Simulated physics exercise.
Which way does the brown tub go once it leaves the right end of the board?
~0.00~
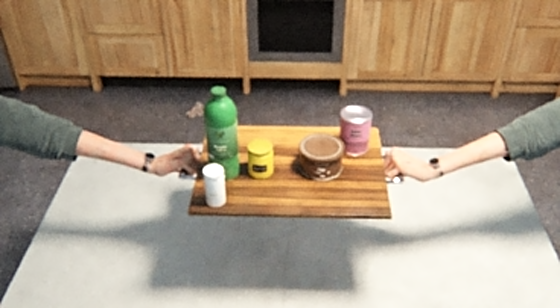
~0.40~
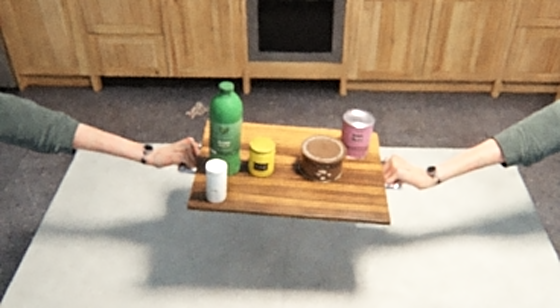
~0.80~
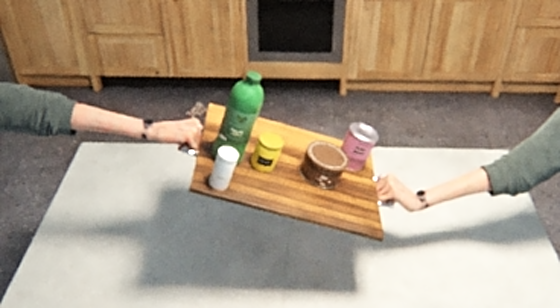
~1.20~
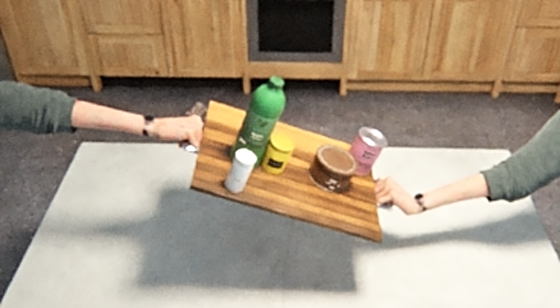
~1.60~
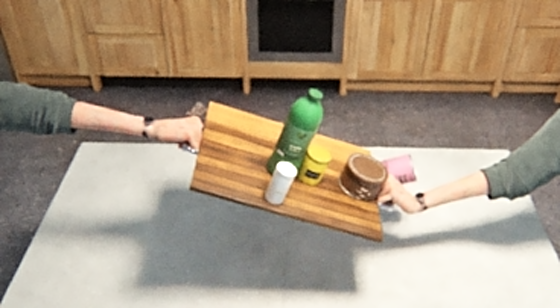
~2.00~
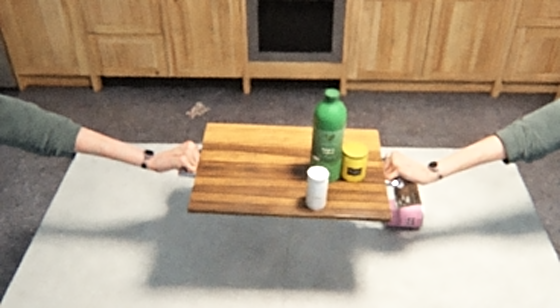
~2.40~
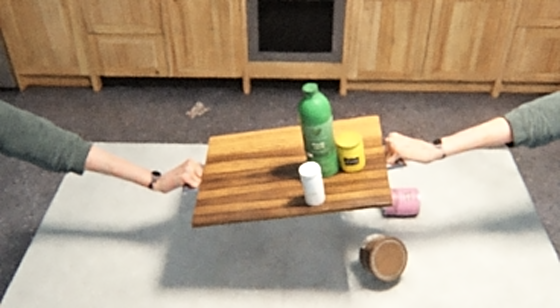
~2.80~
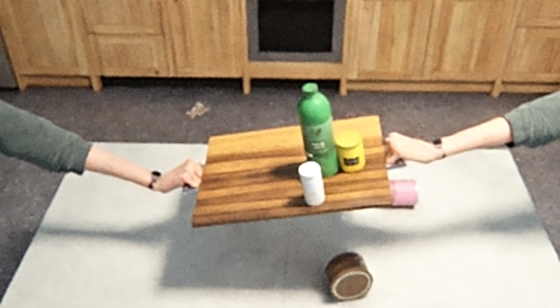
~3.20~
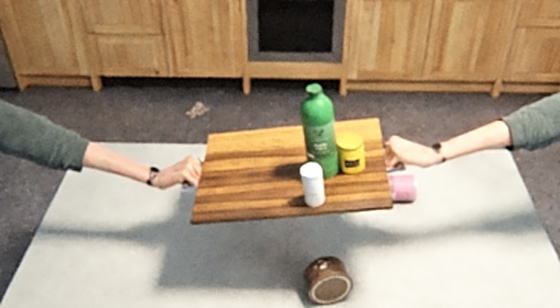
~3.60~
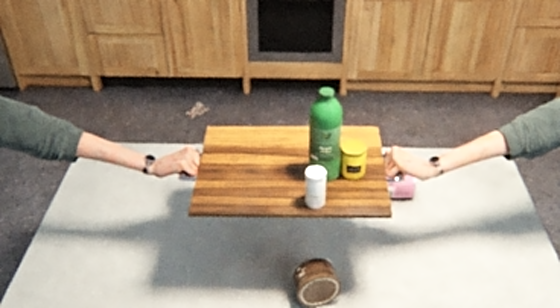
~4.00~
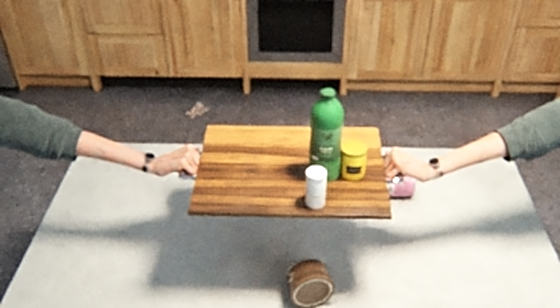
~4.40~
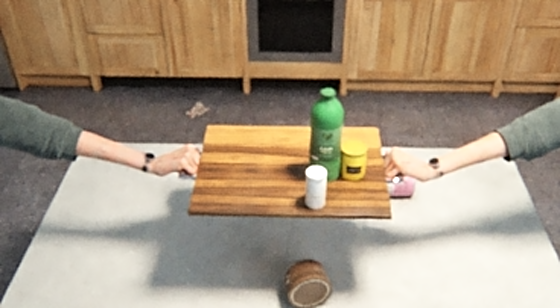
It moves down towards the table, and then rolls to the left below the board.
